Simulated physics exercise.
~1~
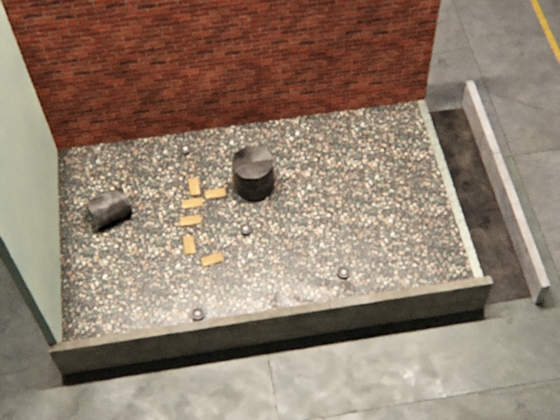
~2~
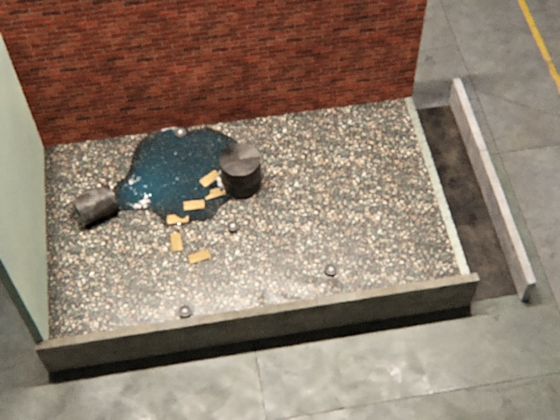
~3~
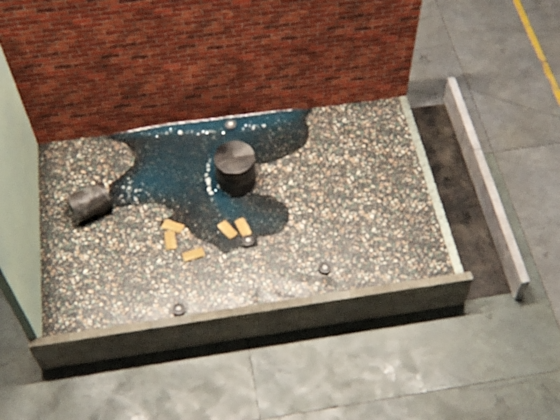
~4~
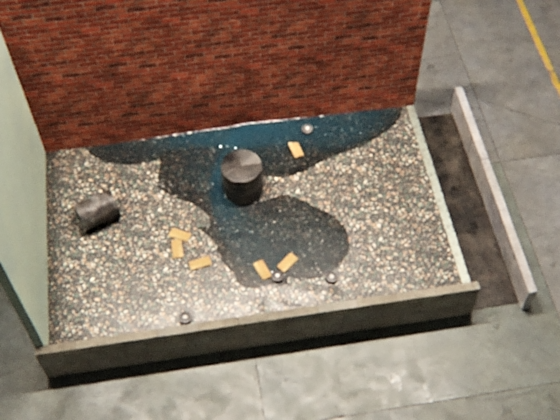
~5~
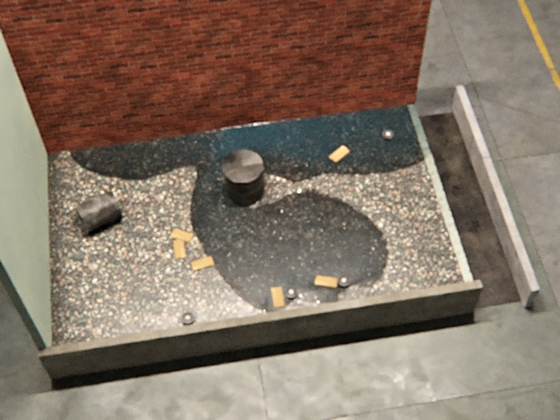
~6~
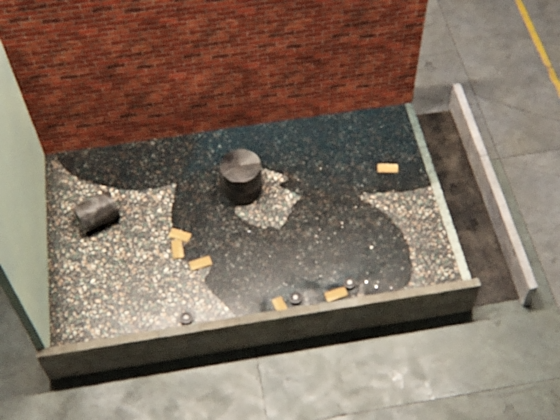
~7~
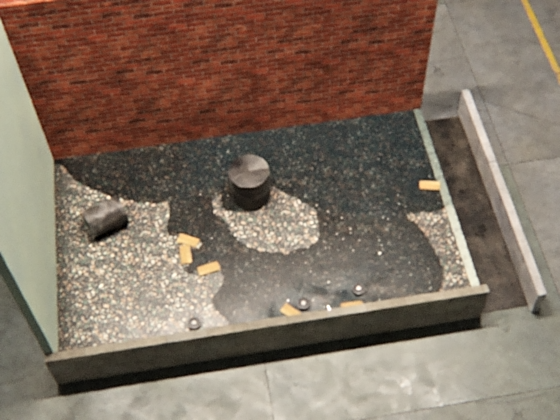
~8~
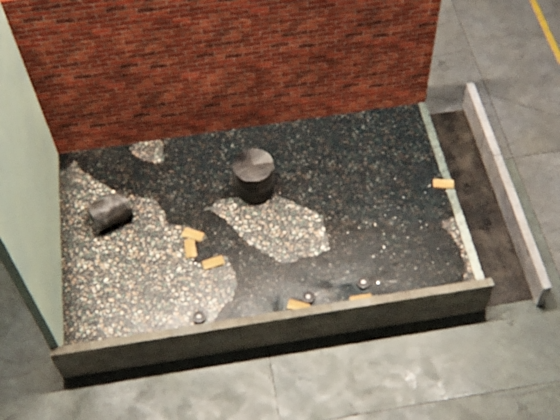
Workshop bay with speckled floor, water spreading from the back wall around dark drums, carrying some yellow boards rightward, then thinning to dark wetness.
